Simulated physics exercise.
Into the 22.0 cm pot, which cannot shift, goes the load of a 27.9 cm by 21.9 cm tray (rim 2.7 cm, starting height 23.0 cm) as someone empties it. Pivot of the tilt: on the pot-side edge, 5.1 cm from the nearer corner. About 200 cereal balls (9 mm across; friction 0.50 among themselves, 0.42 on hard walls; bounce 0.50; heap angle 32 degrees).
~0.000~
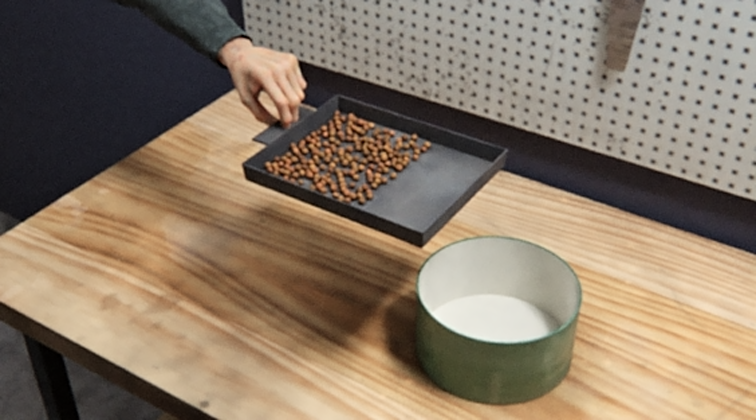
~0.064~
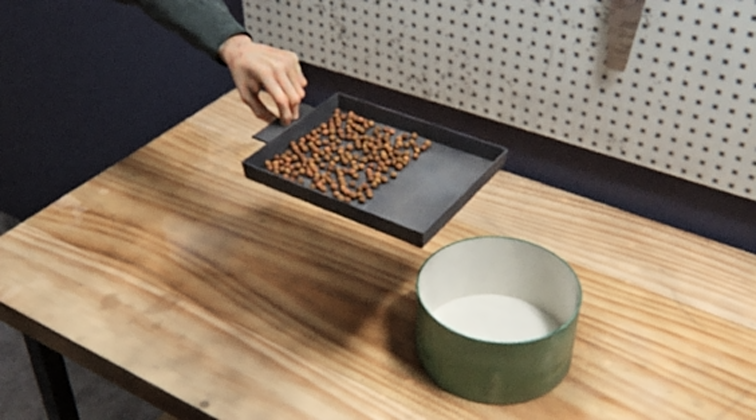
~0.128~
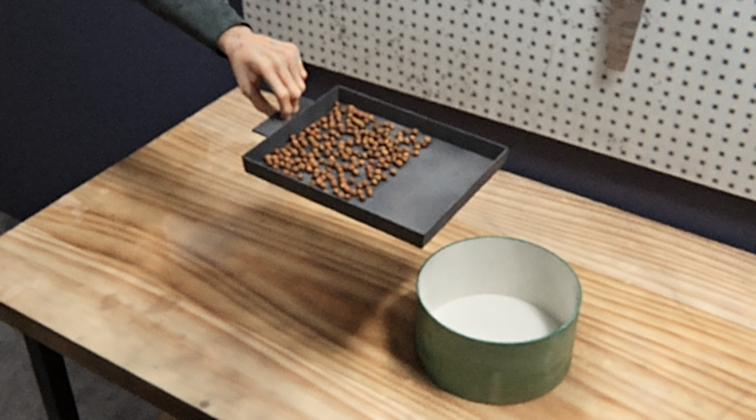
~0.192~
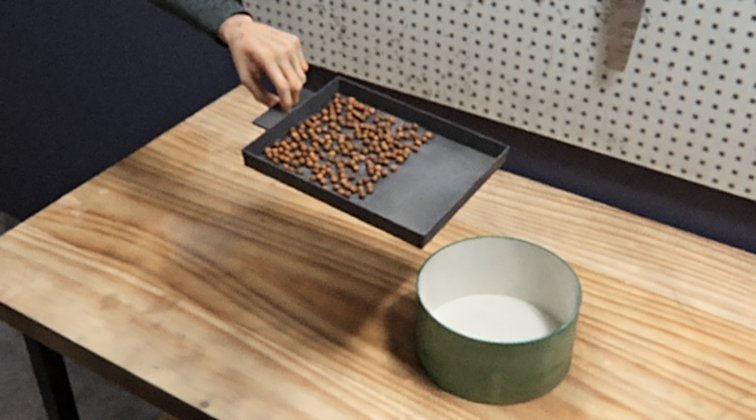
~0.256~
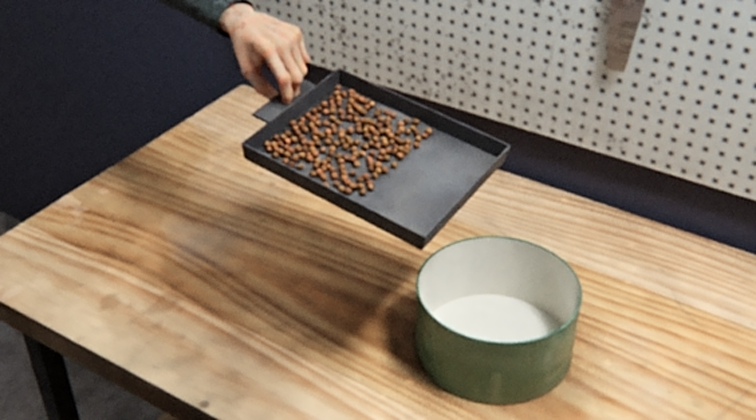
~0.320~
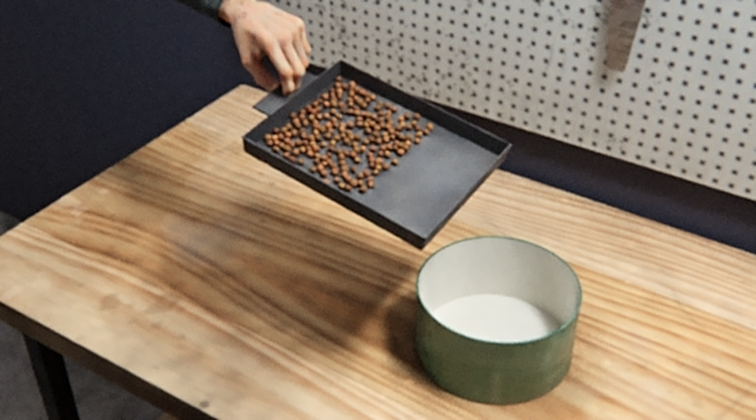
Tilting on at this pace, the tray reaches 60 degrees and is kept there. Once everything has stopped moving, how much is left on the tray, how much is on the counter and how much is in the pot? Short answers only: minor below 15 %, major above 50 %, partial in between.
Left on the tray: Major, counter: Minor, pot: Minor.
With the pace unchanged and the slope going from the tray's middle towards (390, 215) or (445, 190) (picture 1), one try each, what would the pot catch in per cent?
About 0 per cent on the first try and 0 per cent on the second.
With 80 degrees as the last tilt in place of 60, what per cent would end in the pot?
Roughly 0 %.
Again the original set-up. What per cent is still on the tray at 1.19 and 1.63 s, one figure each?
100 then 100.
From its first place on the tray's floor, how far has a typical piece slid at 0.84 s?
13 cm.
Then, at 0.84 s, tilt 34 degrees; the tray holds 100 %, the pot 0 %.
After 1.19 s, tilt 50 degrees; the tray holds 100 %, the pot 0 %.
After 1.63 s, tilt 60 degrees; the tray holds 100 %, the pot 0 %.
By 1.9 s all is still; tray 100 %, counter 0 %, pot 0 %.
